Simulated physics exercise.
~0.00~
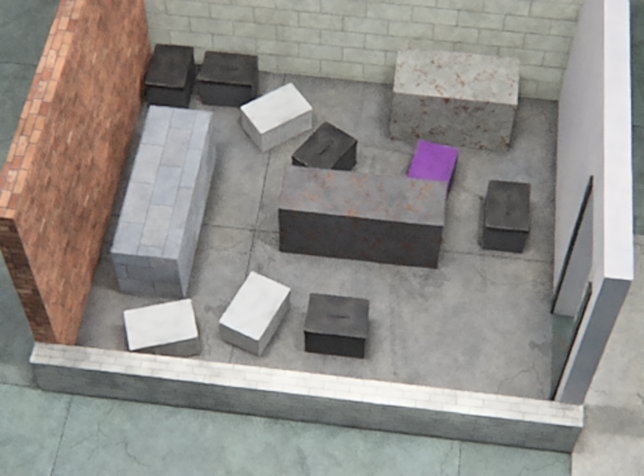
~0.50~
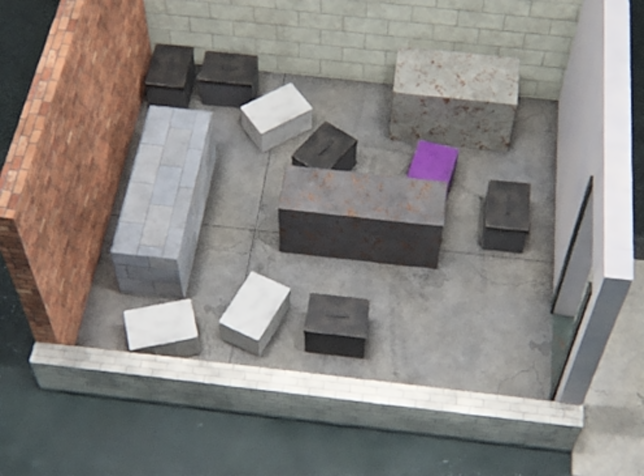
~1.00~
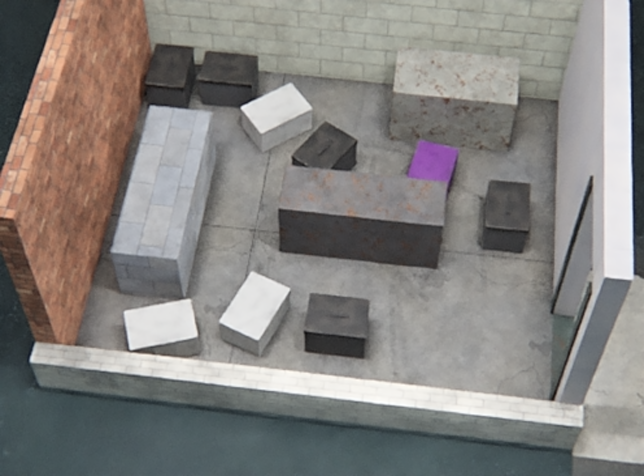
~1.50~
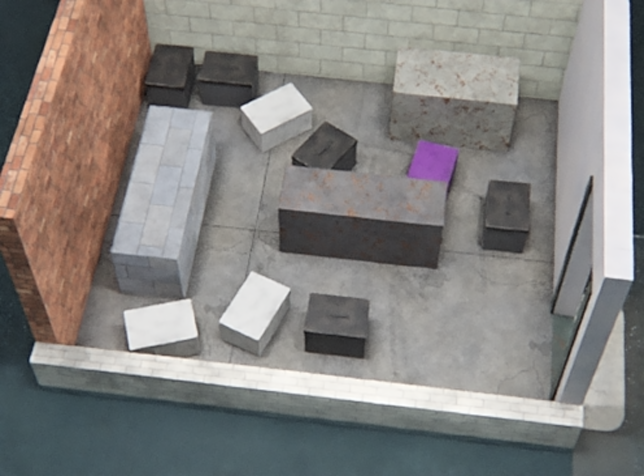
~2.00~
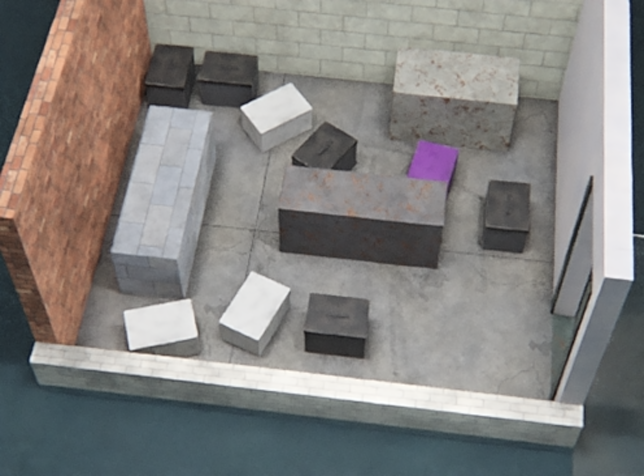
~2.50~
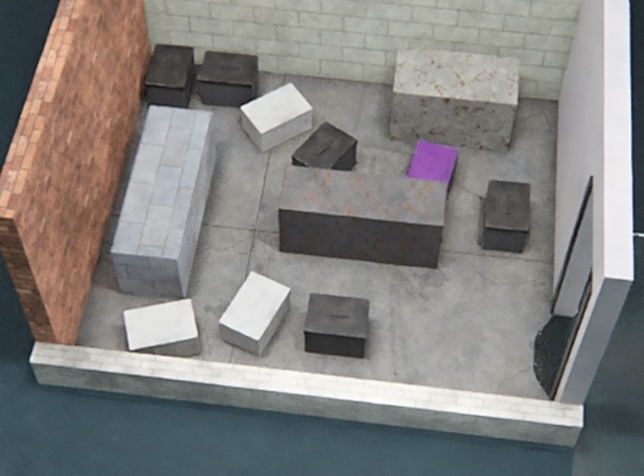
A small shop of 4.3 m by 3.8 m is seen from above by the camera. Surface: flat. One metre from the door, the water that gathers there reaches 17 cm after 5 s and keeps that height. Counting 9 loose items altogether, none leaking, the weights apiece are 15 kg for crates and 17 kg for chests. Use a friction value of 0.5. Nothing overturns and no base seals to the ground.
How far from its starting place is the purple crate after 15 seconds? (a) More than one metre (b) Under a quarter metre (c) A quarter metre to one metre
b.
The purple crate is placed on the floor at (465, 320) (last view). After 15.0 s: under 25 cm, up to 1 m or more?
Answer: It covers a big distance.
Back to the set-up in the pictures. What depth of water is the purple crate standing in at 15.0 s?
6 cm, roughly.
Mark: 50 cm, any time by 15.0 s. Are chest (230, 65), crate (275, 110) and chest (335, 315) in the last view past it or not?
Going one by one, I get within, above and above.
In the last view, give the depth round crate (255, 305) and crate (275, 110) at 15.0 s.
Depths: Near 10 cm, then near 10 cm.
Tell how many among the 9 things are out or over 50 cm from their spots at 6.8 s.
At that time I count 0.
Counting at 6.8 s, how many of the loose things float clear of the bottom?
0 at that moment.
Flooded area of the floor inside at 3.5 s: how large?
Around 1.5 m2 of it.
After 3.5 s the purple crate is near (432, 168), 0.0 m from its start, aground; 0 afloat.
After 6.8 s the purple crate is near (432, 168), 0.0 m from its start, aground; 0 afloat.
After 11.0 s the purple crate is near (432, 168), 0.0 m from its start, aground; 3 afloat.
After 15.0 s the purple crate is near (432, 168), 0.0 m from its start, aground; 5 afloat.
